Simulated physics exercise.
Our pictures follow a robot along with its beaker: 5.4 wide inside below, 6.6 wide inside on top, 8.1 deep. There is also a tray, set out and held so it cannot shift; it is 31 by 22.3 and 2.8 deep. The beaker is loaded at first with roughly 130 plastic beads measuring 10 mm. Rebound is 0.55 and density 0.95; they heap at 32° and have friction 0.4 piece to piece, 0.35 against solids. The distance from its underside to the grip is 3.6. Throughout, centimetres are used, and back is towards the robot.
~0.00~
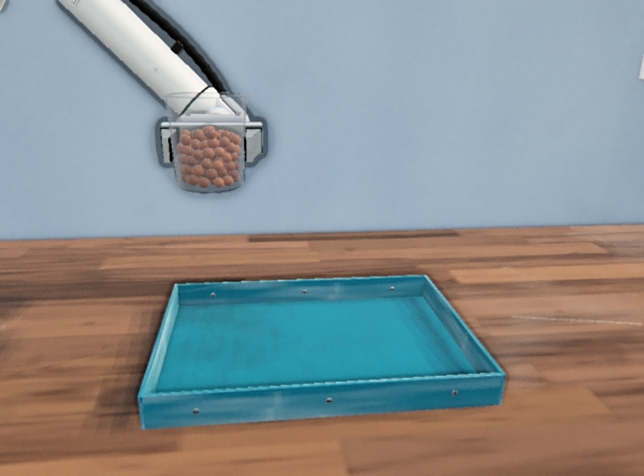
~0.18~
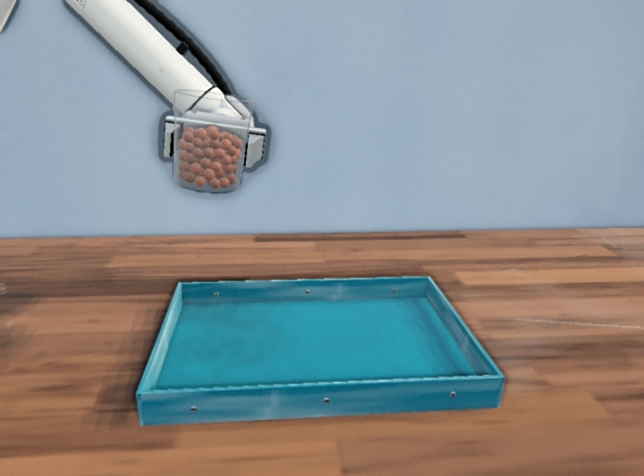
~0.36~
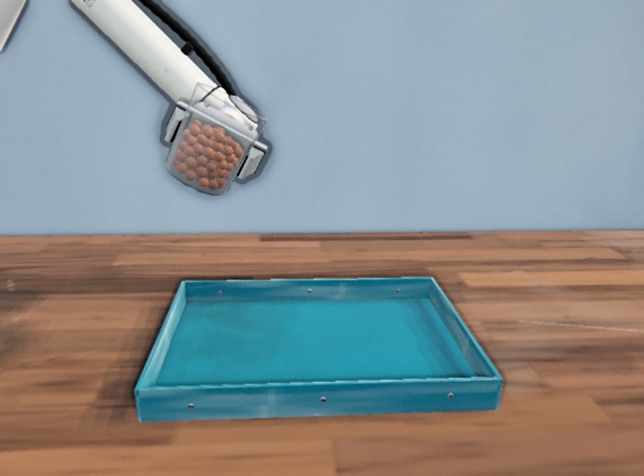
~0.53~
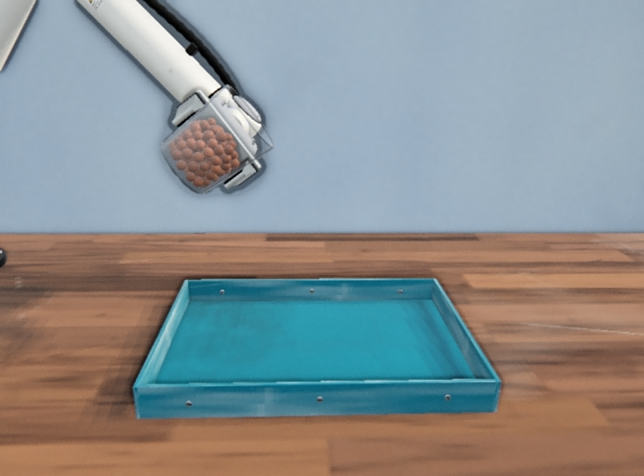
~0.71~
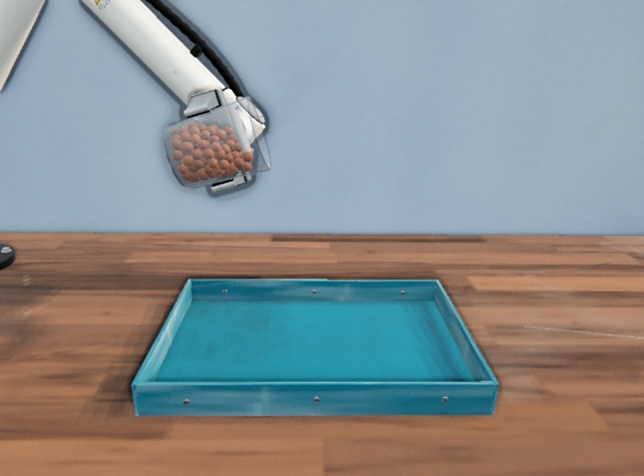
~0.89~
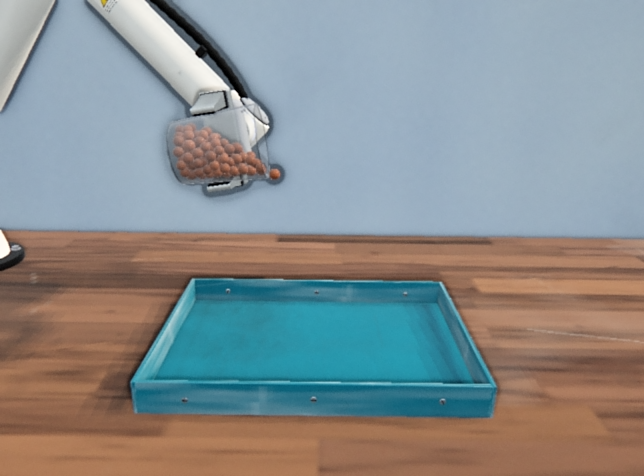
Above a wooden surface with a shallow blue tray, against a pale blue wall, a white robot arm holds a clear beaker of reddish-brown beads nearly upright. The arm steadily rotates the beaker until it lies almost sideways, and the beads shift toward its mouth at the right.
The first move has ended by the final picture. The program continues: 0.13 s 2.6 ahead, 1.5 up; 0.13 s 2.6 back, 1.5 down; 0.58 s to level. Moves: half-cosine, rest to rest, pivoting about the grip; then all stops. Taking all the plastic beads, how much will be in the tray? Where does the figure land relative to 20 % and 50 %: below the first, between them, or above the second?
It lands between 20 and 50 %.
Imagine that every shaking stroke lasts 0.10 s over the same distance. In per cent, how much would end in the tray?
In that case about 55 in a hundred.
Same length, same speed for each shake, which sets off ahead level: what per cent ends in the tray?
Some 30 in a hundred.
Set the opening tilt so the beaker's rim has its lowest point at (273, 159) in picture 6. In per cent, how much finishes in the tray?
Somewhere around 10 %.
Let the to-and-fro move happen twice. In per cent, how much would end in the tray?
Expected share: About 55 %.
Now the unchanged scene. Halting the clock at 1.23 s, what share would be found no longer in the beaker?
By then near 25 % is out.
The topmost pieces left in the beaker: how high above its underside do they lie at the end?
It reaches close to 5.0 cm in the end.
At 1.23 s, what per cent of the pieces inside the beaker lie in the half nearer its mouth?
Share in the mouth half: About 55 %.
After 1.23 s, tilted 78° forward, highest piece 22 above the table; 92 in the beaker, 16 in the tray, 18 in flight or on a rim.
After 1.56 s, tilted 16° forward, highest piece 25 above the table; 86 in the beaker, 40 in the tray.
After 1.93 s, level, highest piece 23 above the table; 86 in the beaker, 40 in the tray.
After 2.98 s, level, highest piece 23 above the table; 86 in the beaker, 40 in the tray.
At rest, 86 in the beaker, 40 in the tray. That is 32 % in the tray.
